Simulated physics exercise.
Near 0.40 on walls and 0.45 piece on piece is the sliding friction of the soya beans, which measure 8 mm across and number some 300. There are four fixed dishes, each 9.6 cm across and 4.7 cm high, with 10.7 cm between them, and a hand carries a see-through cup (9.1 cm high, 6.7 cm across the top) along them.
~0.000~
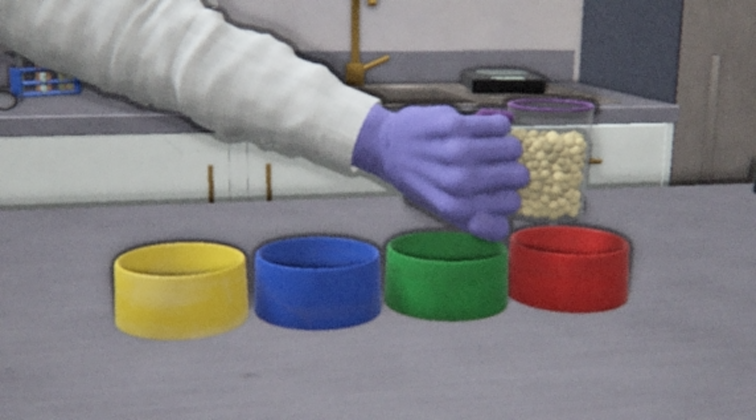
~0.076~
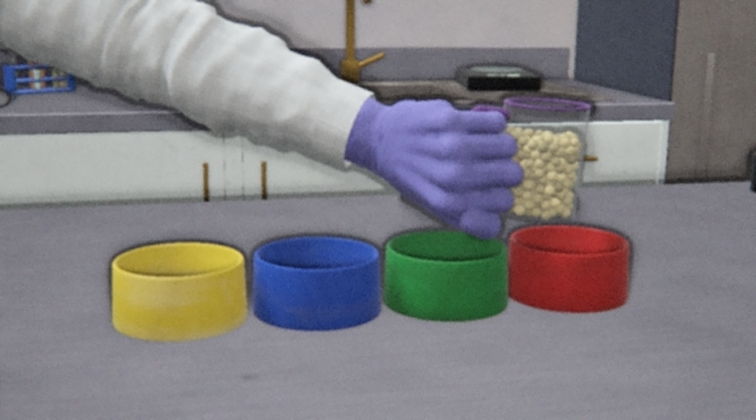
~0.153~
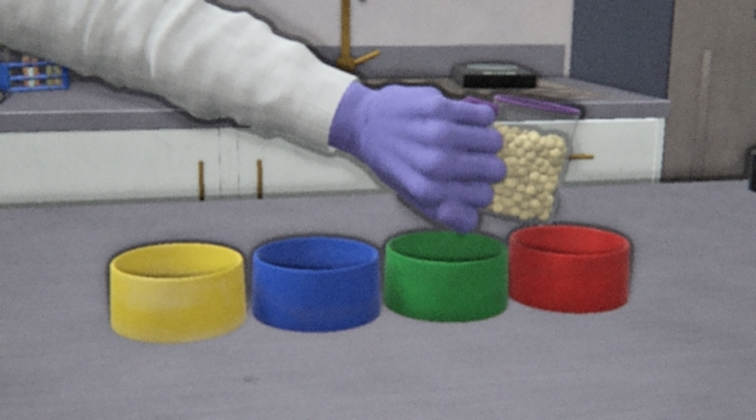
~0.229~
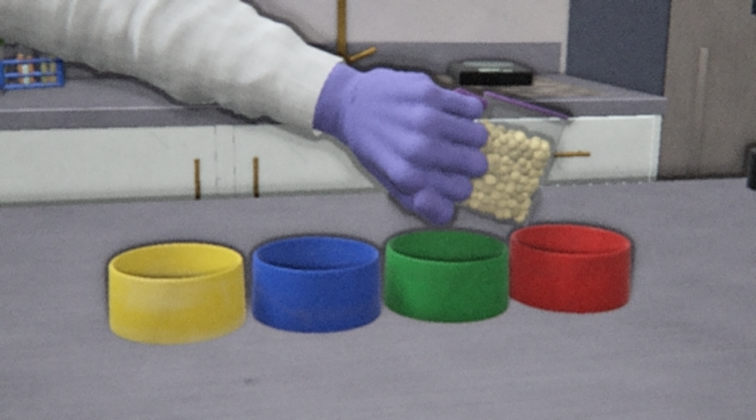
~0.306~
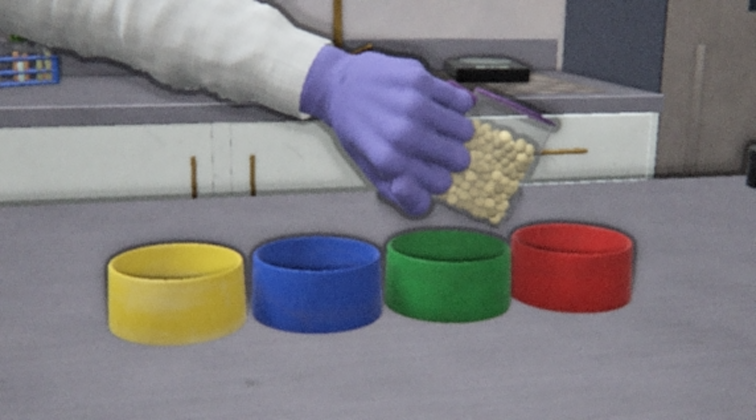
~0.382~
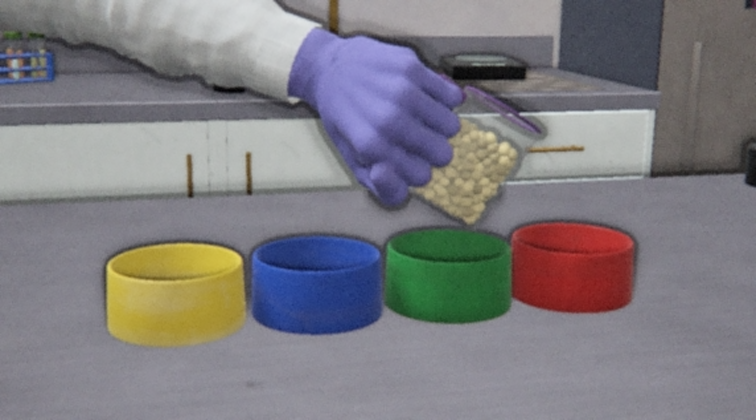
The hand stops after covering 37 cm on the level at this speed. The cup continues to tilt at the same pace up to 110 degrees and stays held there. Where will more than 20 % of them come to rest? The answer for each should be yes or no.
Red dish - no, blue dish - yes, green dish - no, yellow dish - yes, counter - no.
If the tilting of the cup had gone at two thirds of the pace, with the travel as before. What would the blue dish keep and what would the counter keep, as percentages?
It would be blue 0 and counter 0.
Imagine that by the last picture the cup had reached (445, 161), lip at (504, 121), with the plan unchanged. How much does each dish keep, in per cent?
Per cent kept: Red 0, blue 0, green 0, yellow 100.
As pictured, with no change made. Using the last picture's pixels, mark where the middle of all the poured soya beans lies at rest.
When it all comes to rest, the middle is near (290, 298).
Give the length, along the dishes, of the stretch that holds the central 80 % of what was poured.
About 13 cm.
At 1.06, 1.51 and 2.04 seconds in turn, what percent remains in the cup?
In order, near 95 %, 25 % and 0 %.
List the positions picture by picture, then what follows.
The first picture shows cup at (548, 161), tilt 0 degrees, lip at (589, 105), moved 0.0 cm; middle of the pieces at (552, 170); red dish at (569, 241); green dish at (447, 247); blue dish at (318, 254); yellow dish at (181, 260).
The second picture shows cup at (542, 160), tilt 2 degrees, lip at (585, 106), moved 0.5 cm; middle of the pieces at (545, 169).
The third picture shows cup at (526, 161), tilt 9 degrees, lip at (575, 111), moved 2.0 cm; middle of the pieces at (528, 170).
The fourth picture shows cup at (508, 161), tilt 17 degrees, lip at (563, 117), moved 3.5 cm; middle of the pieces at (510, 170).
The fifth picture shows cup at (491, 160), tilt 24 degrees, lip at (550, 124), moved 5.2 cm; middle of the pieces at (491, 170).
The sixth picture shows cup at (473, 160), tilt 32 degrees, lip at (536, 132), moved 6.8 cm; middle of the pieces at (471, 170); red dish at (573, 239); green dish at (449, 247); blue dish at (317, 255); yellow dish at (176, 263). The cup turns about 100 degrees a second and travels 21 cm a second.
Then, at 1.06 s, tilt 98 degrees; cup holds 95 %, blue 5 %.
Then, at 1.51 s, tilt 110 degrees; cup holds 25 %, blue 60 %, yellow 5 %.
After 2.04 s, tilt 110 degrees; cup holds 0 %, blue 65 %, yellow 25 %.
In the end, at 2.5 s, red 0 %, blue 65 %, green 0 %, yellow 30 %, counter 10 %.
